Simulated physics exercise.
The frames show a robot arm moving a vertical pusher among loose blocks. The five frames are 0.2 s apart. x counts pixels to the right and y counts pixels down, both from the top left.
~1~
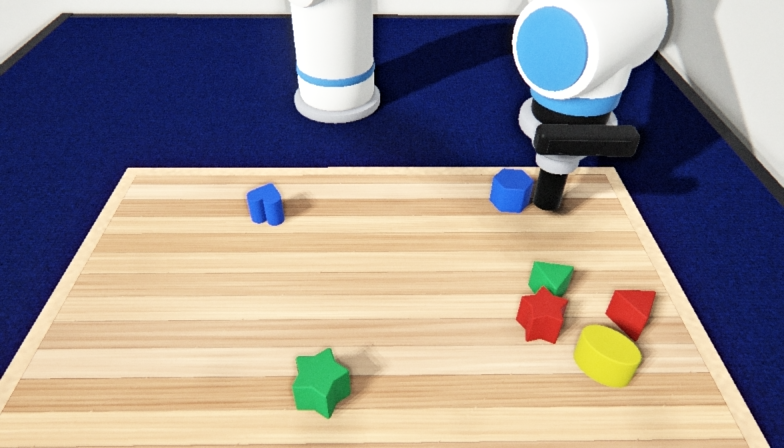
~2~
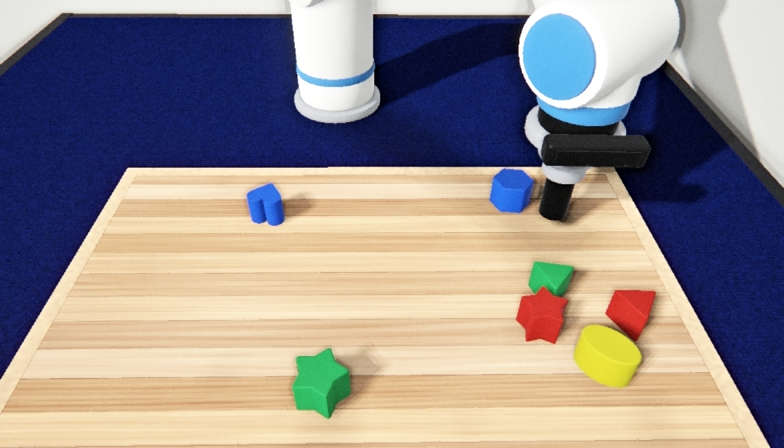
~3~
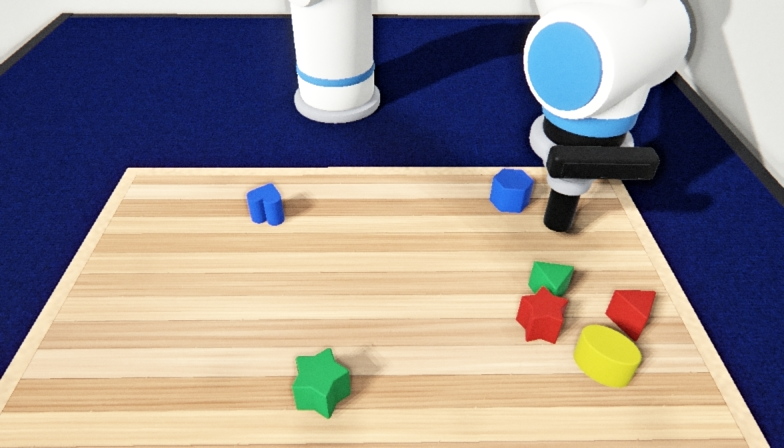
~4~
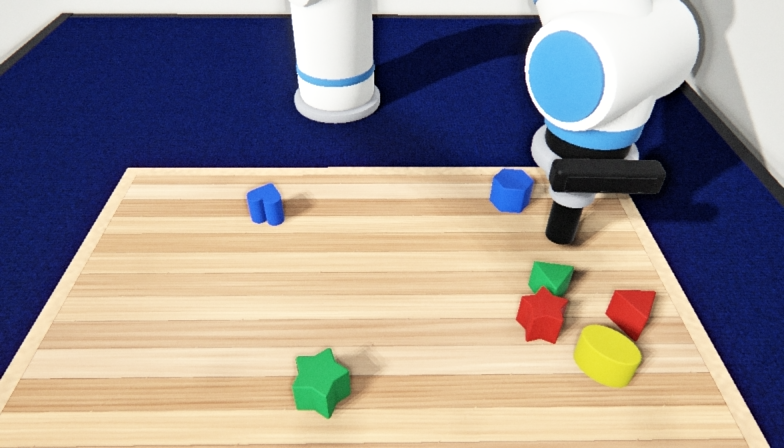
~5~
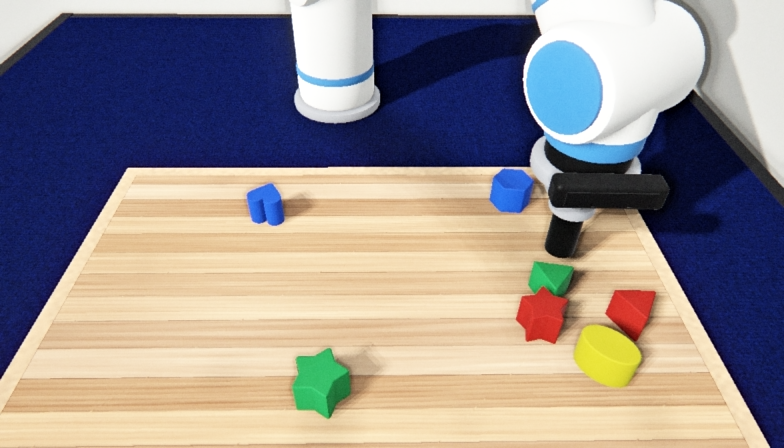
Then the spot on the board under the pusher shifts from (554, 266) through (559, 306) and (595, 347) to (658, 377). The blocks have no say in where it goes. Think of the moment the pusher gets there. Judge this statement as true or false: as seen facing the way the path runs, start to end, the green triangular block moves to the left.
False
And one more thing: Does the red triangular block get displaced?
No
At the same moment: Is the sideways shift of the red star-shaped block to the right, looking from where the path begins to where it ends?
I believe so.
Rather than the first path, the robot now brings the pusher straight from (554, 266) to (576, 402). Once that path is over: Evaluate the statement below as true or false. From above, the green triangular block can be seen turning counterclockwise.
The statement is false.
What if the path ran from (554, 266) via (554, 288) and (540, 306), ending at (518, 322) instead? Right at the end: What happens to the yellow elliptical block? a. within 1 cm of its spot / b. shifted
(a)
What follows on the original path. One third of the way, pusher (565, 289); red star-shaped block (535, 324), turned 10° clockwise; green triangular block (555, 301), turned 25° clockwise.
Two thirds of the way, pusher (604, 331); red star-shaped block (527, 337), turned 30° clockwise; green triangular block (558, 320), turned 45° clockwise; yellow elliptical block (627, 359).
At the end, pusher (668, 360); red star-shaped block (527, 337), turned 30° clockwise; green triangular block (558, 320), turned 45° clockwise; yellow elliptical block (665, 392), turned 65° clockwise; red triangular block in place.
